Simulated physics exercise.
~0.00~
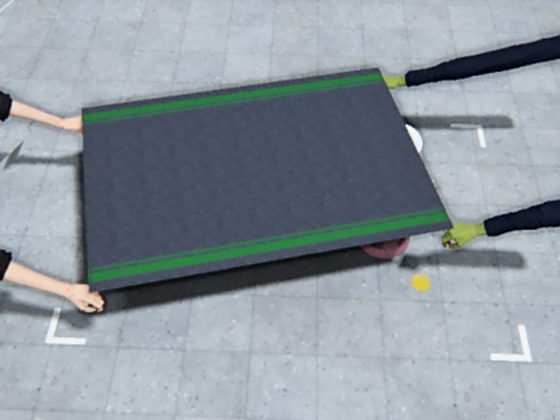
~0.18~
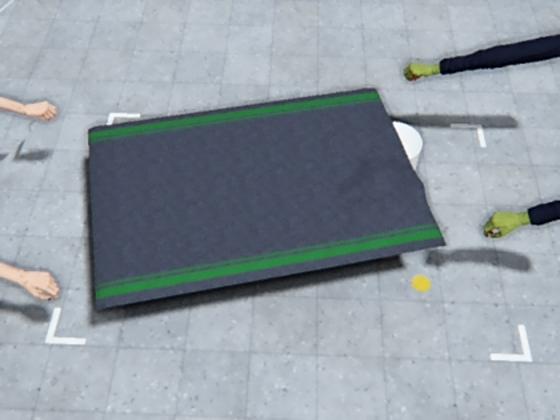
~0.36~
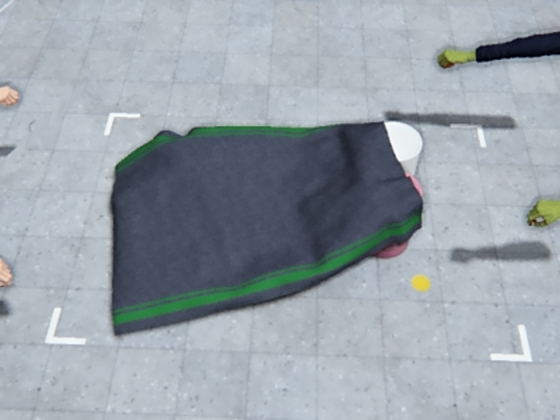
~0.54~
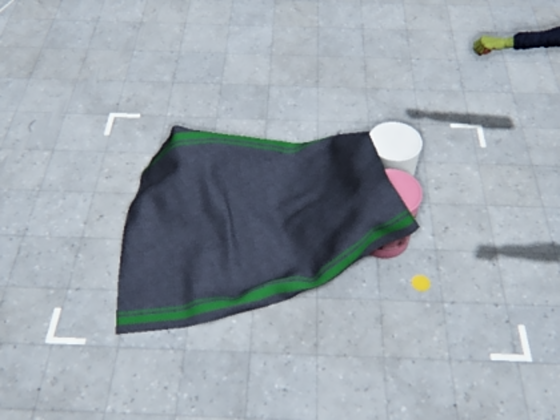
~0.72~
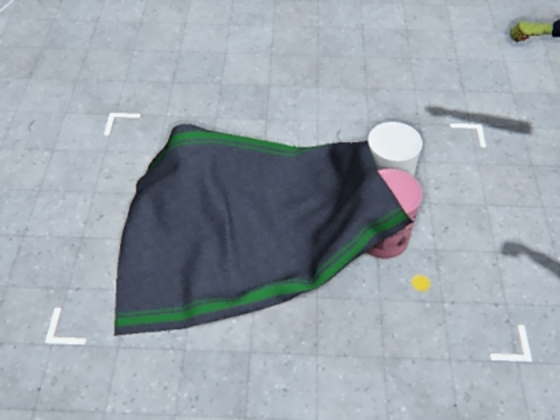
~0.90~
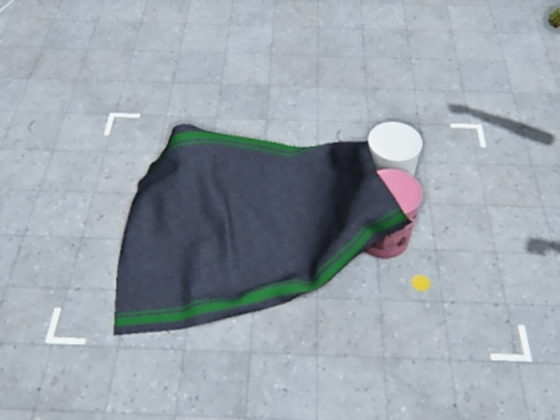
A dark blanket with green stripes was held flat by four hands, which let go and drew away as it dropped, crumpling and slipping partly off a pink bin and a white one, and it ended draped in folds beside them, leaving a yellow lid uncovered.
